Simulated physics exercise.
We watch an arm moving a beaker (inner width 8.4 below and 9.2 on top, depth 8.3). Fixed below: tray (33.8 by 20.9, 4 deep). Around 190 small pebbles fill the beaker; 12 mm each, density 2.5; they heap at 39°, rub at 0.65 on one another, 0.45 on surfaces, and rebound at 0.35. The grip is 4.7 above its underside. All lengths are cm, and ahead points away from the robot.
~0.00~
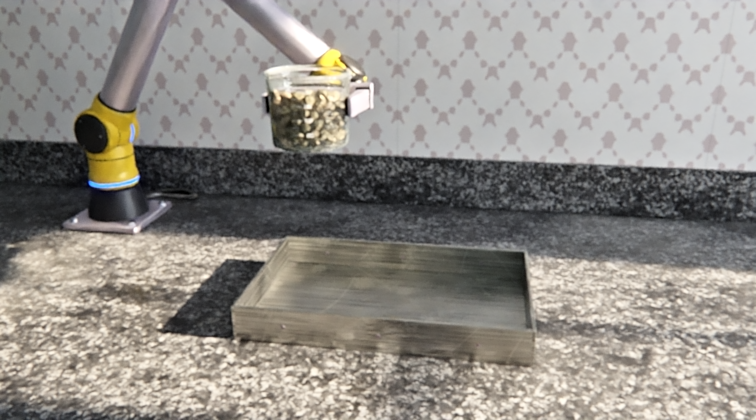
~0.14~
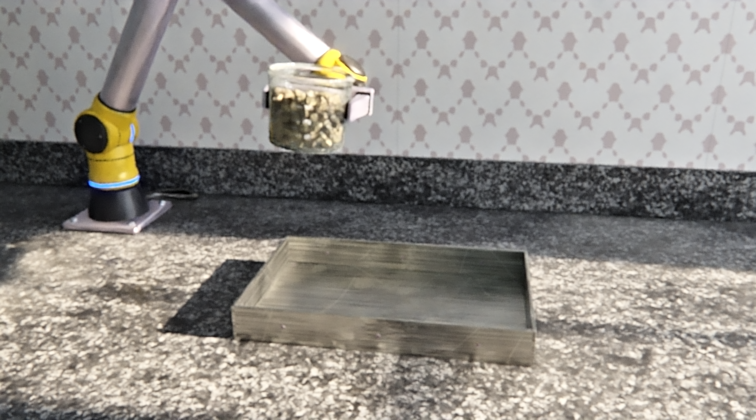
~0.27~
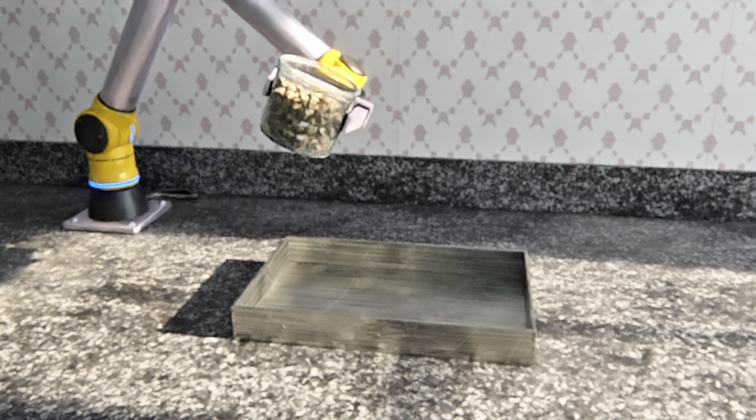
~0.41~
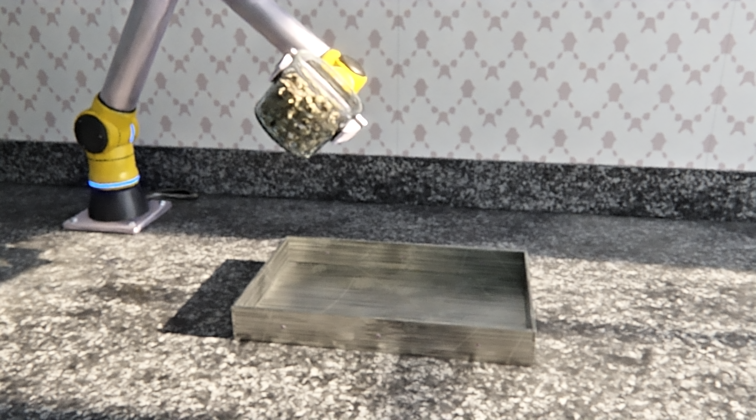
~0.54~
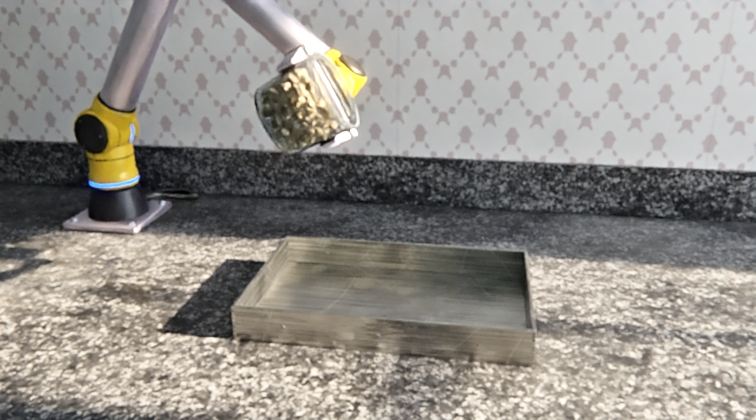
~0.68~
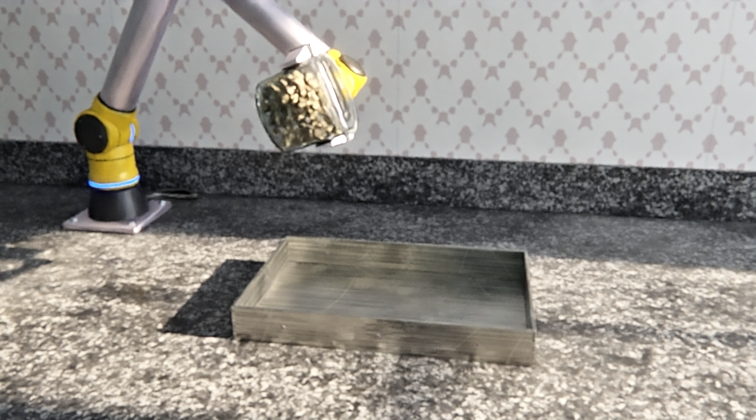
In the video, a robot arm with yellow joints holds a clear container of small pebbles above an empty metal tray on a speckled countertop, gradually tilting it steeply to the right while the pebbles stay inside.
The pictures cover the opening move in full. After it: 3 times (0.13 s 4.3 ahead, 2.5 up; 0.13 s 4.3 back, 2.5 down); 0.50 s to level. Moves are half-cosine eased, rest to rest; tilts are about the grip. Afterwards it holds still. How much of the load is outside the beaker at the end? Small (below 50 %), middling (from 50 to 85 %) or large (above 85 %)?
Answer: Middling; from 50 to 85 % of the small pebbles finish outside the beaker.
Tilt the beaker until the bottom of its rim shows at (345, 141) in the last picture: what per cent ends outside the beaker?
Some 100 per cent.
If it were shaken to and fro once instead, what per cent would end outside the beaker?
It would be near 40 per cent.
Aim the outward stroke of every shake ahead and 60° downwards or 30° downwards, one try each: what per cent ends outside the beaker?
Some 10 and 20 per cent.
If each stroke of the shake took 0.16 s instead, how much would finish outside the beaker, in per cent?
It would be near 45 per cent.
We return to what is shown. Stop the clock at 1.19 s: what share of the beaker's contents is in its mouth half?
Roughly 75 per cent.
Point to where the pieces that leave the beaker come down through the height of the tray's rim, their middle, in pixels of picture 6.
Around (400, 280).
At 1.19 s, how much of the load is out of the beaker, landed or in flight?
Near 55 per cent so far.
By 1.19 s, tilted 68° forward, highest piece 27 above the table; 87 in the beaker, 73 in the tray, 33 in flight or on a rim.
By 1.70 s, tilted 35° forward, highest piece 27 above the table; 141 in the tray, 51 in the beaker, 1 in flight or on a rim.
By 2.16 s, level, highest piece 27 above the table; 142 in the tray, 51 in the beaker.
By 3.21 s, level, highest piece 26 above the table; 142 in the tray, 51 in the beaker.
Final count, 142 in the tray, 51 in the beaker. That is 74 % outside the beaker.
